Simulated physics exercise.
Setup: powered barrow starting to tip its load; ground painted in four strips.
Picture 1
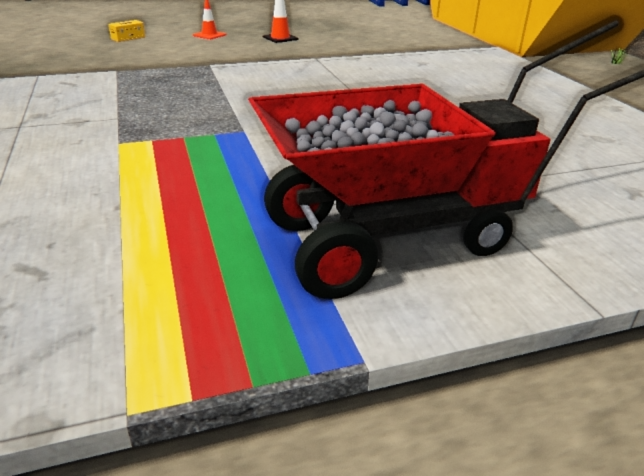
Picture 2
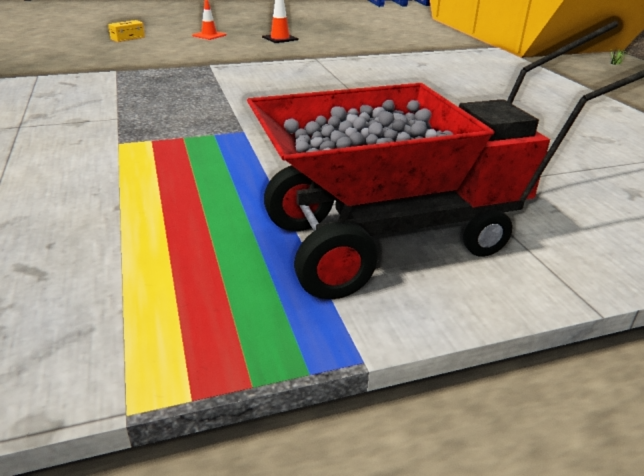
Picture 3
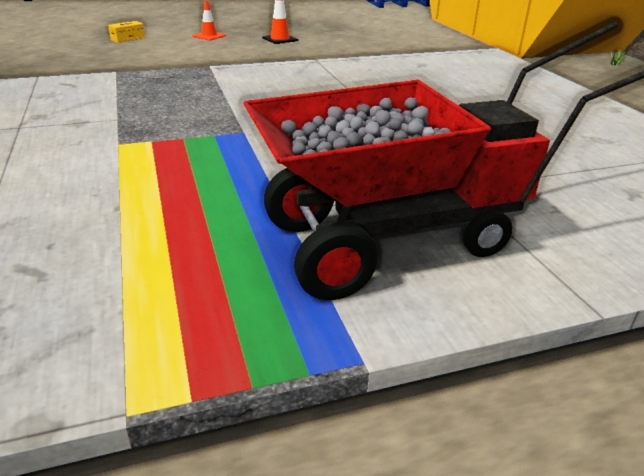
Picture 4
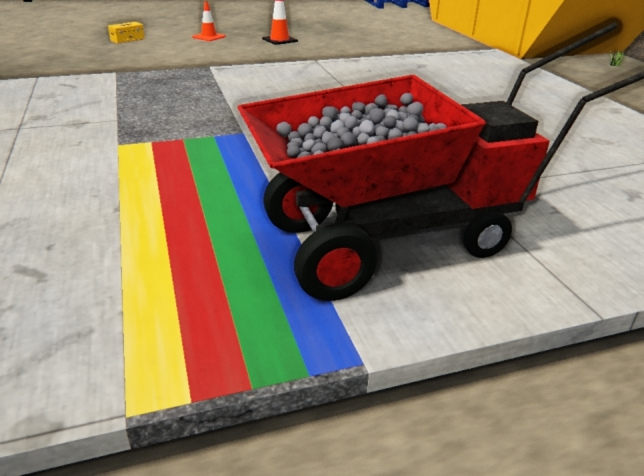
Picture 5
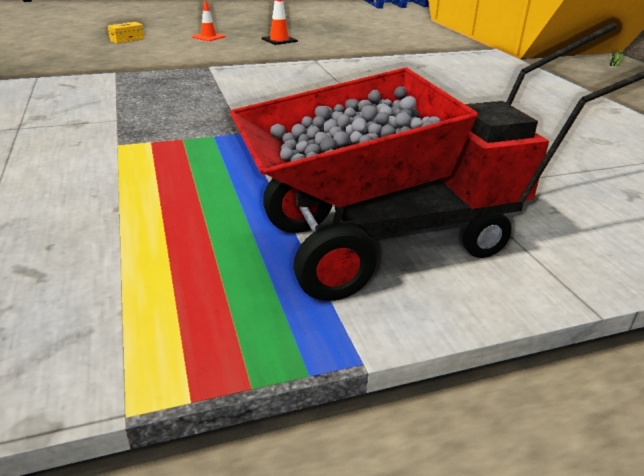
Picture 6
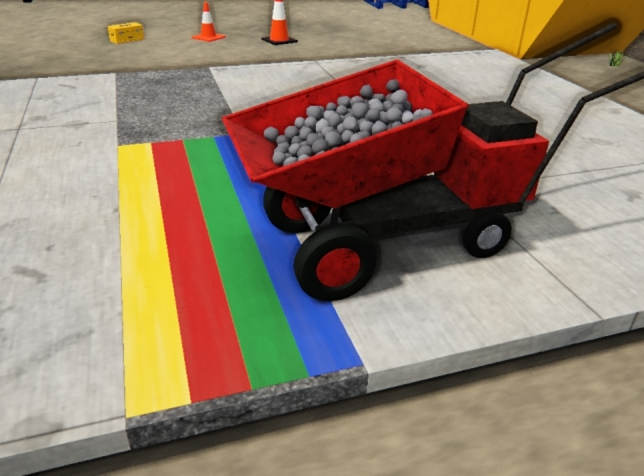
Red powered barrow tilting its skip of grey cobbles gradually forward to the left, beside yellow, red, green and blue ground strips.
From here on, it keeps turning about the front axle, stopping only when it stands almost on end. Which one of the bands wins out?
Yellow wins out.
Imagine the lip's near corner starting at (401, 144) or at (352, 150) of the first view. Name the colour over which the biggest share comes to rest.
The green one at the first place, then the red strip at the second.
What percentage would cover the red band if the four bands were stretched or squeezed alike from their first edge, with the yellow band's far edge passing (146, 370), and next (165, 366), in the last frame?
10 per cent, then 0 per cent, roughly.
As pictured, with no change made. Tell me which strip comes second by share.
Ranked second: The red one.
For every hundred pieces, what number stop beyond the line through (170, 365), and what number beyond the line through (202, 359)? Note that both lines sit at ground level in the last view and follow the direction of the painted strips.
Respectively 60 and 80 %.
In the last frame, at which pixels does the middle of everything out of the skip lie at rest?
Around (129, 285).
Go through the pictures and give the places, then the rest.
In the first frame, lip of the skip near (286, 157), level; top of the load near (387, 135), round cobbles; blue strip near (319, 328); green strip near (268, 338); red strip near (213, 349); yellow strip near (156, 361).
In the second frame, lip of the skip near (284, 158), level; top of the load near (386, 135).
In the third frame, lip of the skip near (280, 161), tipped barely; top of the load near (383, 133).
In the fourth frame, lip of the skip near (273, 166), tipped barely; top of the load near (378, 132).
In the fifth frame, lip of the skip near (263, 172), tipped a little; top of the load near (393, 123).
In the sixth frame, lip of the skip near (253, 180), tipped a little; top of the load near (385, 118); blue strip near (319, 330); green strip near (267, 340); red strip near (212, 351); yellow strip near (155, 363).
Shortly afterwards, skip tipped steeply; the whole lot in the skip.
Next, skip tipped right over; the bulk in the skip; a little over the red strip; a little over the yellow strip; only a few falling.
Some moments later, skip tipped right over; near a quarter in the skip; a little over the red strip; near a third over the yellow strip; near a third off the paint.
In the end, skip tipped right over; a little in the skip; none at all over the blue strip; none at all over the green strip; a little over the red strip; near a third over the yellow strip; near a third off the paint.
